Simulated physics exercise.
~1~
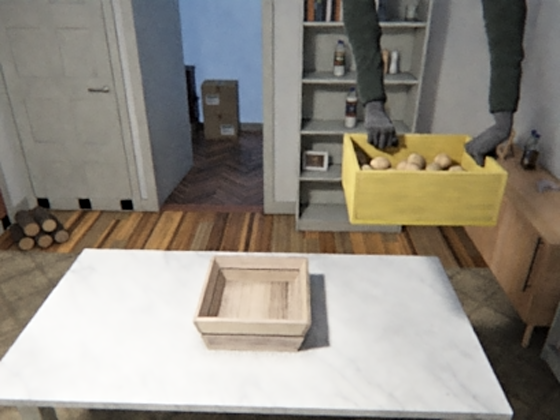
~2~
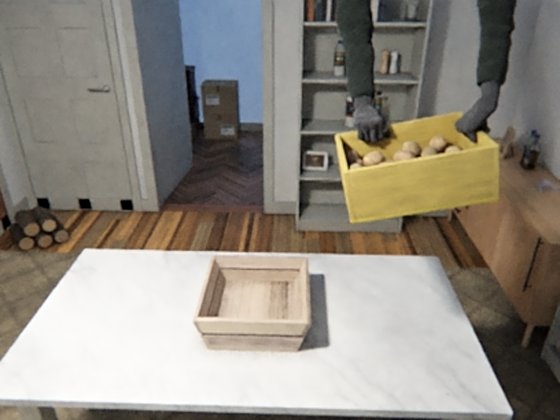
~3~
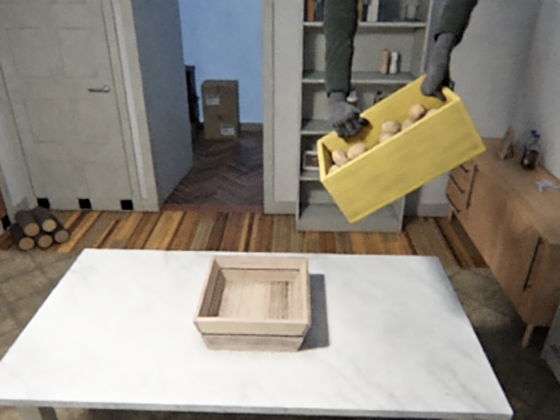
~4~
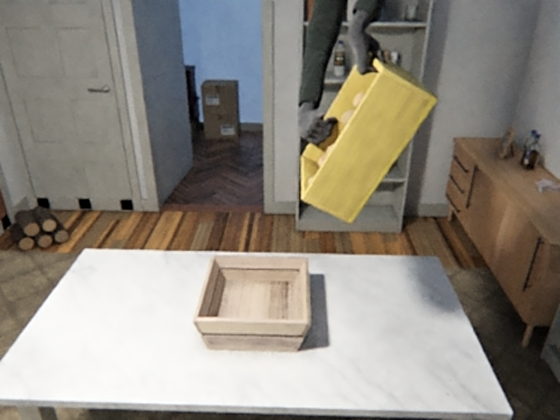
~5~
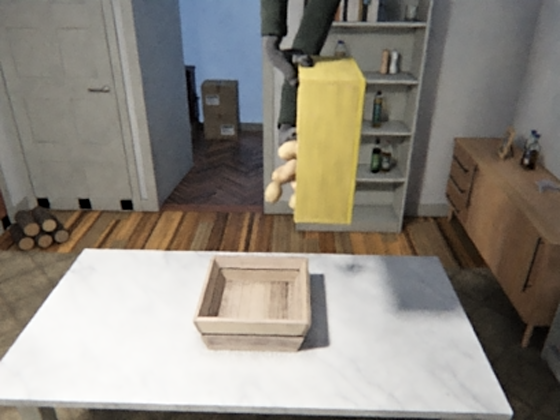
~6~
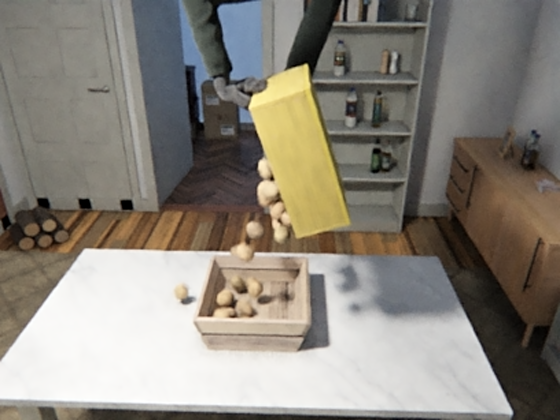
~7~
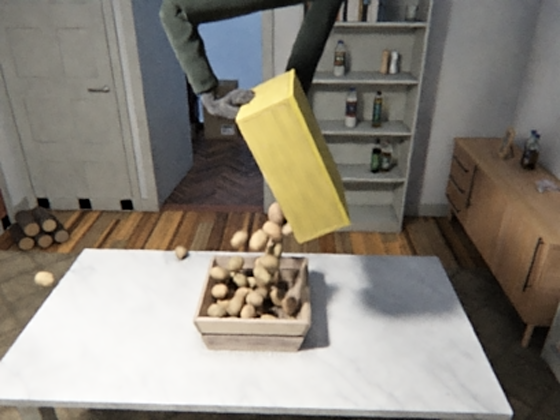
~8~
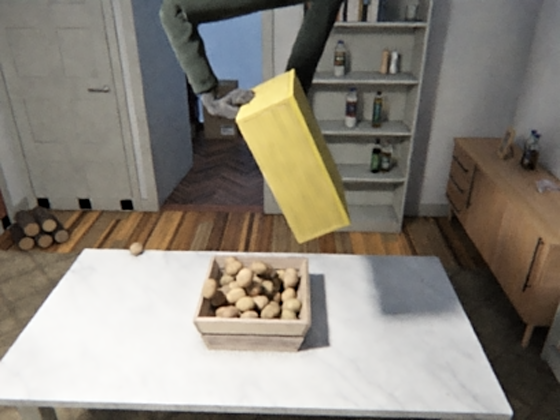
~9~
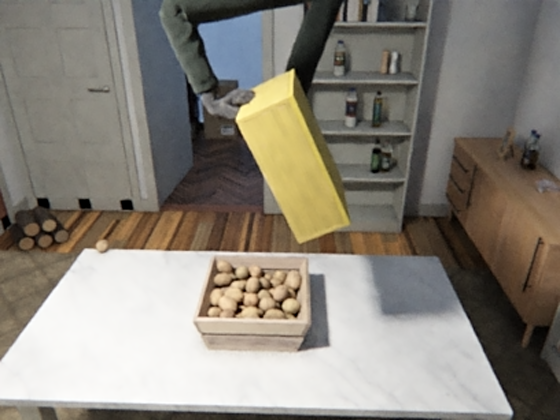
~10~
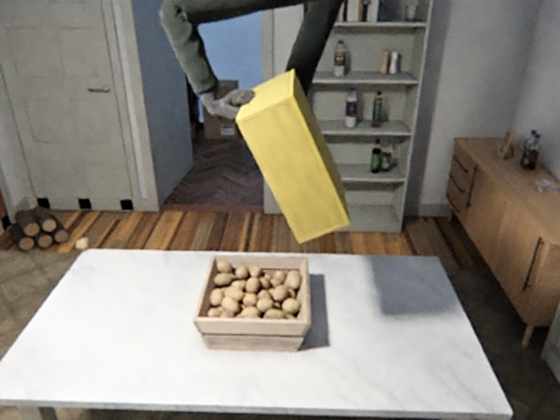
At the start, two gloved hands hold a yellow box of potatoes up to the right, behind a white table where an empty wooden tub waits. The hands tilt the box leftward, further and further, until it stands on end near the tub. Potatoes slide from its open side, then pour down in a stream, most dropping into the tub. One lands on the tabletop to the left, and another flies off past the left side. The box empties and stays tipped while the stray potato rolls to the table's back left edge and beyond it, leaving the tub heaped full.
